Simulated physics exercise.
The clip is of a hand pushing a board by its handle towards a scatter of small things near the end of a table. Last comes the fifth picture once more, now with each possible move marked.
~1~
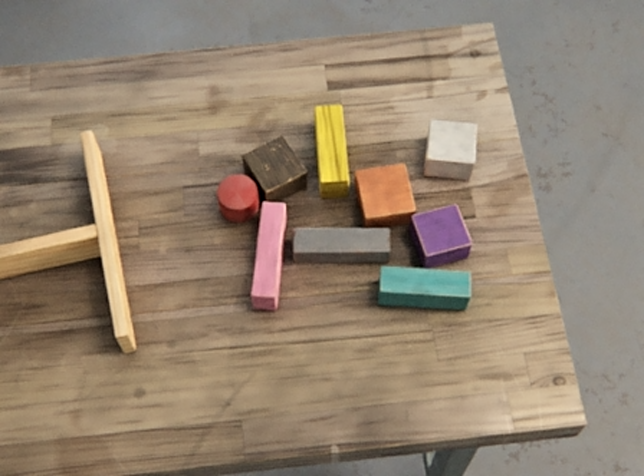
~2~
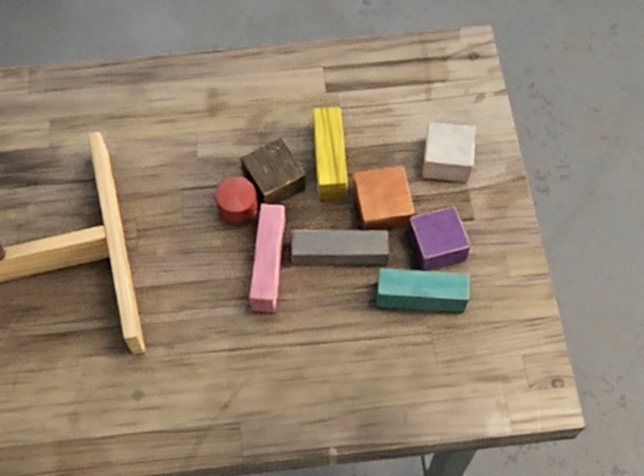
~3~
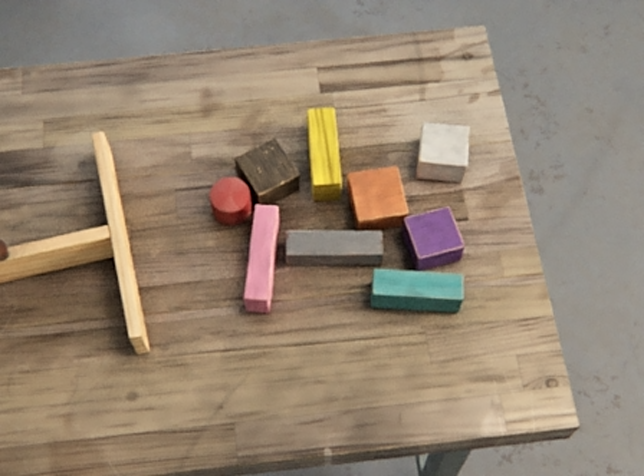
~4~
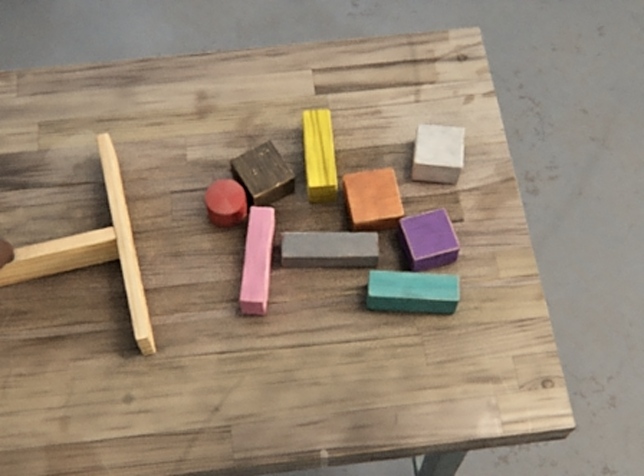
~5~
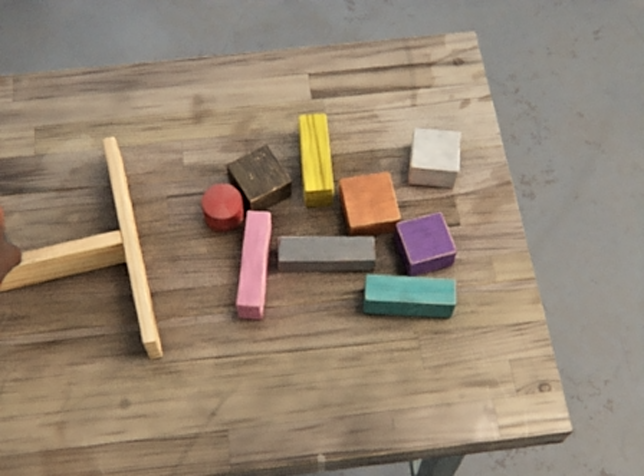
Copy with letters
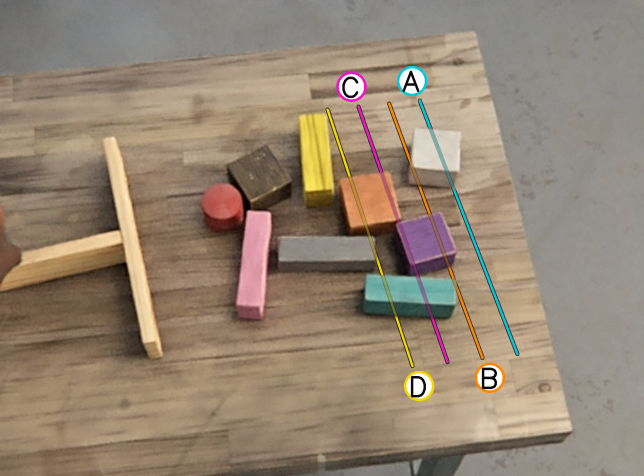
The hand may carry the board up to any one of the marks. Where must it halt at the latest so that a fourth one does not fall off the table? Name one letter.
The farthest such stop is B.
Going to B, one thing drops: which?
It is the purple block.
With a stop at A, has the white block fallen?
Yes.
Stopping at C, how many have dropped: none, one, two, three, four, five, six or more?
One.
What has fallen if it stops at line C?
The purple block goes over.
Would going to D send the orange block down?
By then, no.
On the marked copy, A at (465, 219); B at (433, 222); C at (400, 226); D at (367, 229).
Following B. Soon after the start, board (237, 223); orange block (381, 203); yellow stick (327, 156).
Later, board (348, 211); purple block (505, 240); white block (437, 156).
In the end, board (432, 202); purple block over the edge; grey bar (515, 232); one fallen.
As for the rest, A drops five; C is within the limit but short; D is within the limit but short.
